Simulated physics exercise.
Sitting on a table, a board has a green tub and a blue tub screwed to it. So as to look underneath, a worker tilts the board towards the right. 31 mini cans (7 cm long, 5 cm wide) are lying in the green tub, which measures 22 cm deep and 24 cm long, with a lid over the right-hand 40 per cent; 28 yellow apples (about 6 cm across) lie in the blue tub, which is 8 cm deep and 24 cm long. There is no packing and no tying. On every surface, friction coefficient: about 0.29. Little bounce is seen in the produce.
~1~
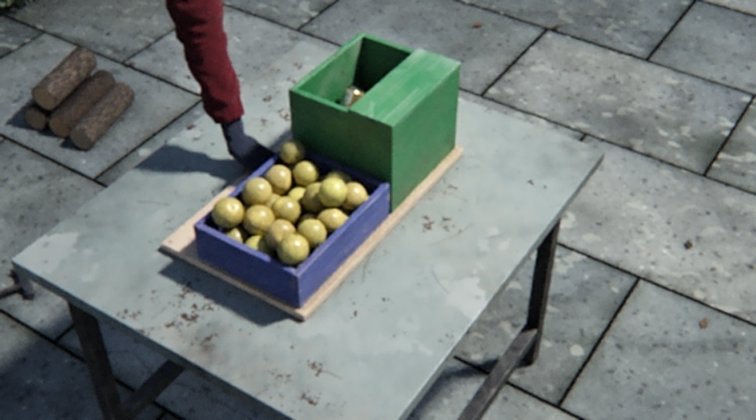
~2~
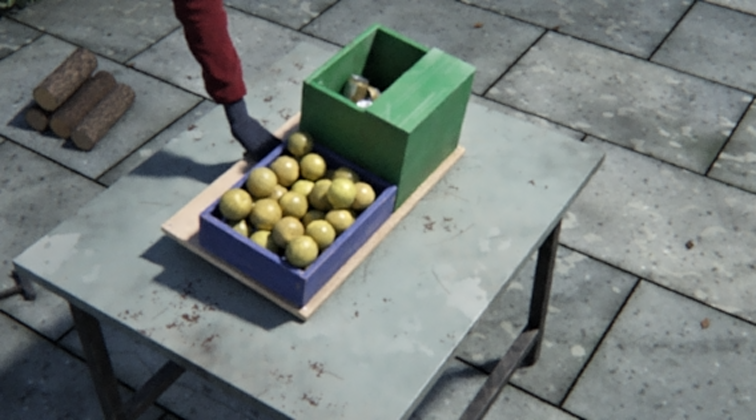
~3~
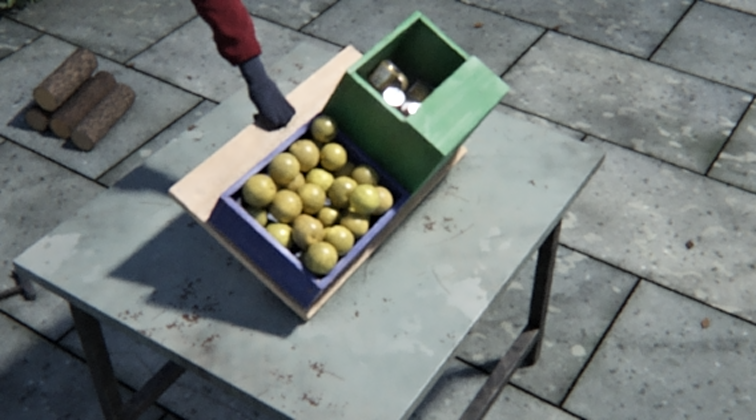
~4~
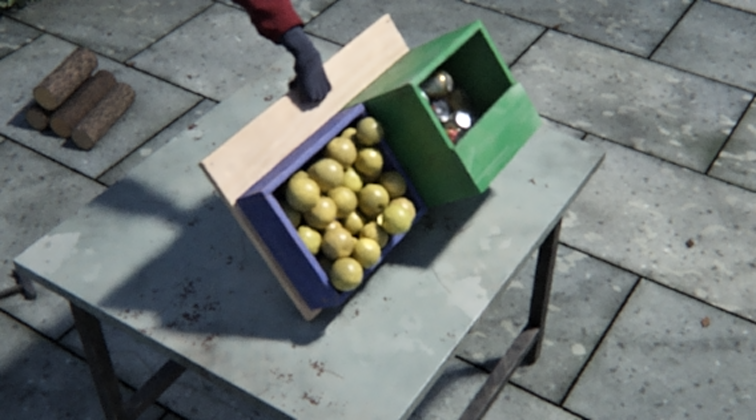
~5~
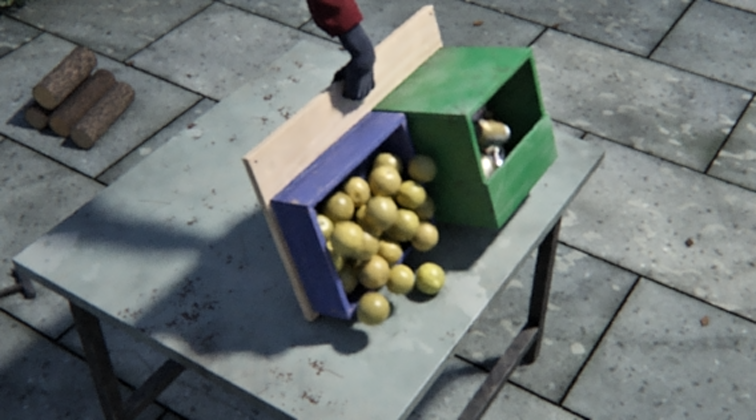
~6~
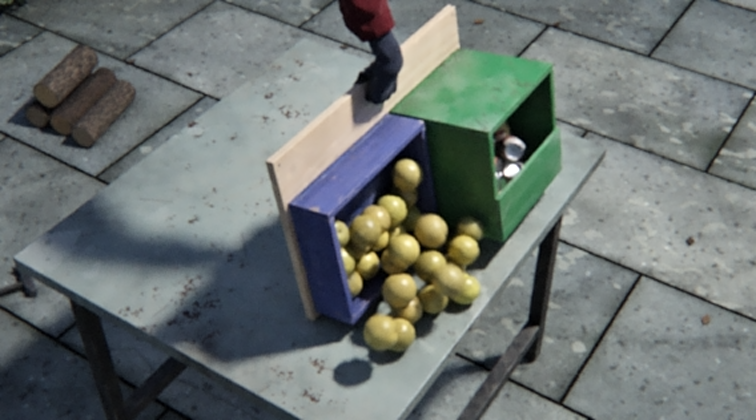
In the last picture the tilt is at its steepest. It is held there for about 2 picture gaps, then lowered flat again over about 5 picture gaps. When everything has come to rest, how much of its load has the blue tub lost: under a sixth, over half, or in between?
I reckon it keeps less than half of its pieces.
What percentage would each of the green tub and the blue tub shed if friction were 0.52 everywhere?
Green tub 10, blue tub 80 per cent.
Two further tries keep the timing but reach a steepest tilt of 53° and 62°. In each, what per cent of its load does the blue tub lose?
It'd be 50 per cent the first time and 50 per cent the second time.
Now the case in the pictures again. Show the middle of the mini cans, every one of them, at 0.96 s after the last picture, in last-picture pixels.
Pixel (381, 134), give or take.
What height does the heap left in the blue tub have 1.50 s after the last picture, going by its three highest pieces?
I'd say near 6 cm.
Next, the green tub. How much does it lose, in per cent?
I'd put the green tub at some 0 per cent.
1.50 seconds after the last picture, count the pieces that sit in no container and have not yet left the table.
Around 8 of them.
Then, 0.24 s after the last picture, tilt 80°; the green tub is down by 1 of 31 and the blue tub is down by 17 of 28.
Then, 0.54 s after the last picture, tilt 52°; the green tub is down by 1 of 31 and the blue tub is down by 19 of 28.
Then, 0.96 s after the last picture, tilt 0°; the green tub is down by 1 of 31 and the blue tub is down by 19 of 28.
Final count (1.50 s after the last picture), the green tub is down by 1 of 31 and the blue tub is down by 19 of 28. Asked share, 19 of 28, 68 per cent.
